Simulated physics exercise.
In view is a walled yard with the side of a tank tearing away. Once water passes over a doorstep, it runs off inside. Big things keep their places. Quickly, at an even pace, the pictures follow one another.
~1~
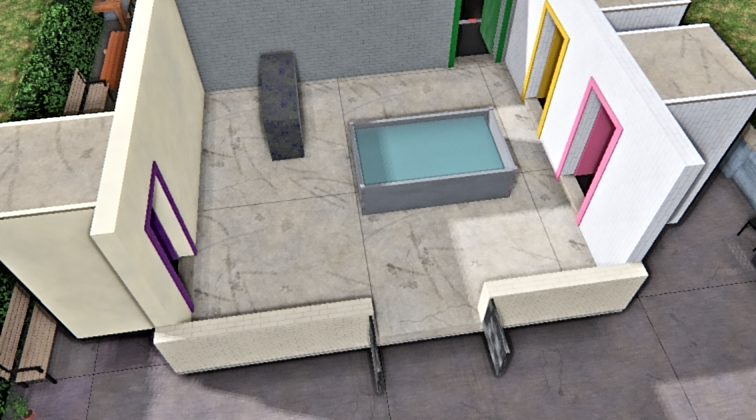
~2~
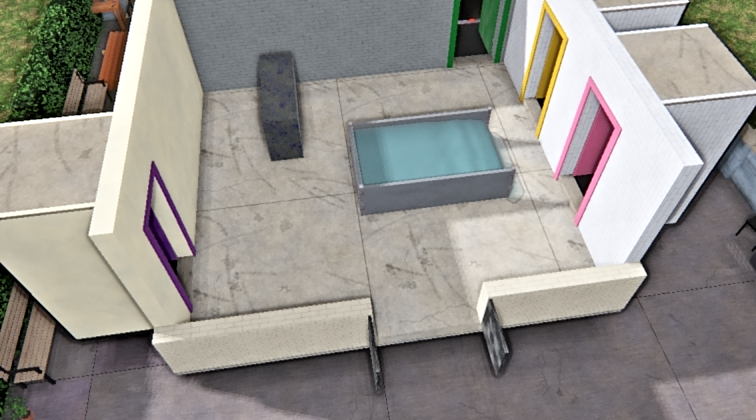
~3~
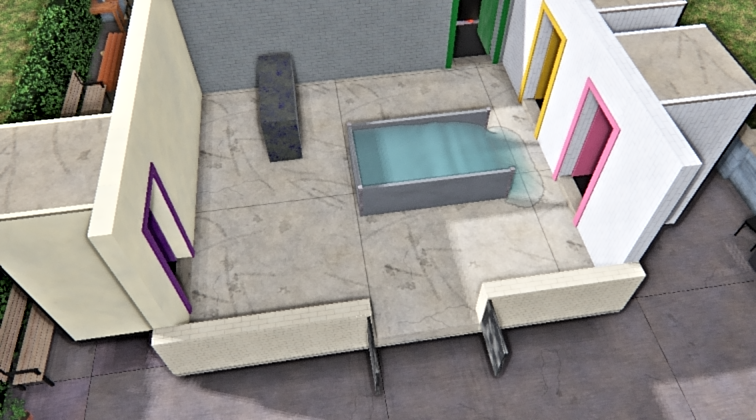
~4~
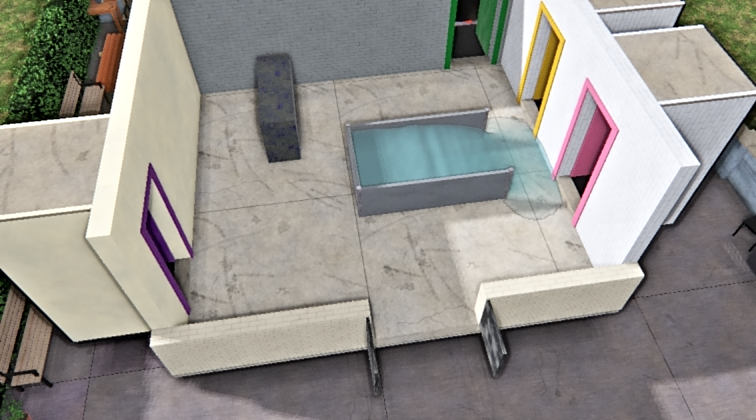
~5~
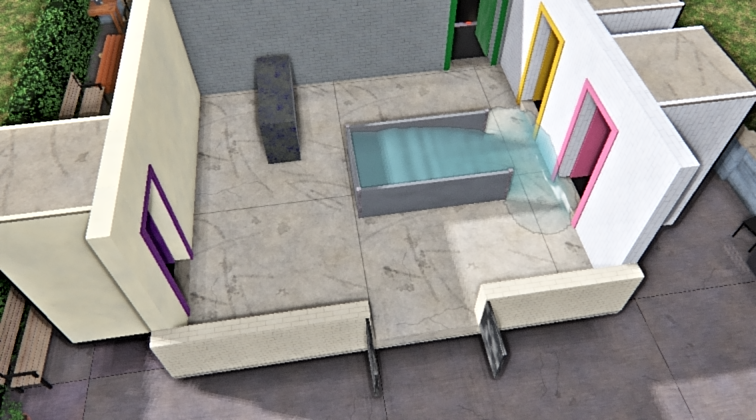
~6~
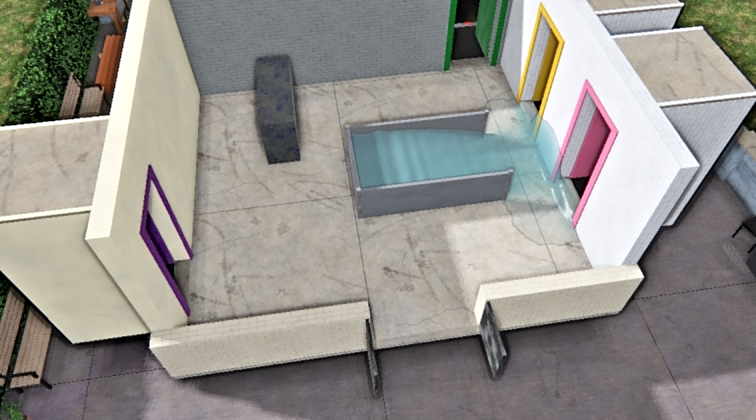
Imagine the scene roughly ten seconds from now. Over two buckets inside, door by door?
The pink door gets too much water coming through. The yellow door gets too much water coming through. The green door gets too much water coming through. The purple door gets too much water coming through.
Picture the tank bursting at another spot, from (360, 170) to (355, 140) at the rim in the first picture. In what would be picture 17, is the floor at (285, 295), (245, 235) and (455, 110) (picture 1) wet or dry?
Taken in turn they're swamped, swamped and unwetted.
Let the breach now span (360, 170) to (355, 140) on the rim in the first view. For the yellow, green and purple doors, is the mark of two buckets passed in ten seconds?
Yellow door falls short, green door falls short, purple door exceeds the limit.
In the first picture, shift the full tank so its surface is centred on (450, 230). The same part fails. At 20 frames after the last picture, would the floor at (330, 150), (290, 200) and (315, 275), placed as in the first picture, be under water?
In the order asked: Not reached, not reached, not reached.
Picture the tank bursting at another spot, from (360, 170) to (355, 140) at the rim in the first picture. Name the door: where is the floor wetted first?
The one in purple.
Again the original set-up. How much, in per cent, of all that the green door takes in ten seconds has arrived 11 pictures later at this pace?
I'd put it at 15 percent.
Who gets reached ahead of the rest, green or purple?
The answer here is the green door.
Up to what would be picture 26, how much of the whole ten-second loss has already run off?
Estimate: 65 %.
A moment on, water covers 15 % of the floor; the pink door over two buckets in, the yellow door over two buckets in, the green door not reached, the purple door not reached.
Next, water covers 25 % of the floor; the pink door far over two buckets in, the yellow door over two buckets in, the green door over two buckets in, the purple door not reached.
Then, water covers 45 % of the floor; the pink door far over two buckets in, the yellow door far over two buckets in, the green door far over two buckets in, the purple door not reached.
Later, water covers 80 % of the floor; the pink door far over two buckets in, the yellow door far over two buckets in, the green door far over two buckets in, the purple door under two buckets in.
In the end, water covers 95 % of the floor; the pink door far over two buckets in, the yellow door far over two buckets in, the green door far over two buckets in, the purple door over two buckets in.
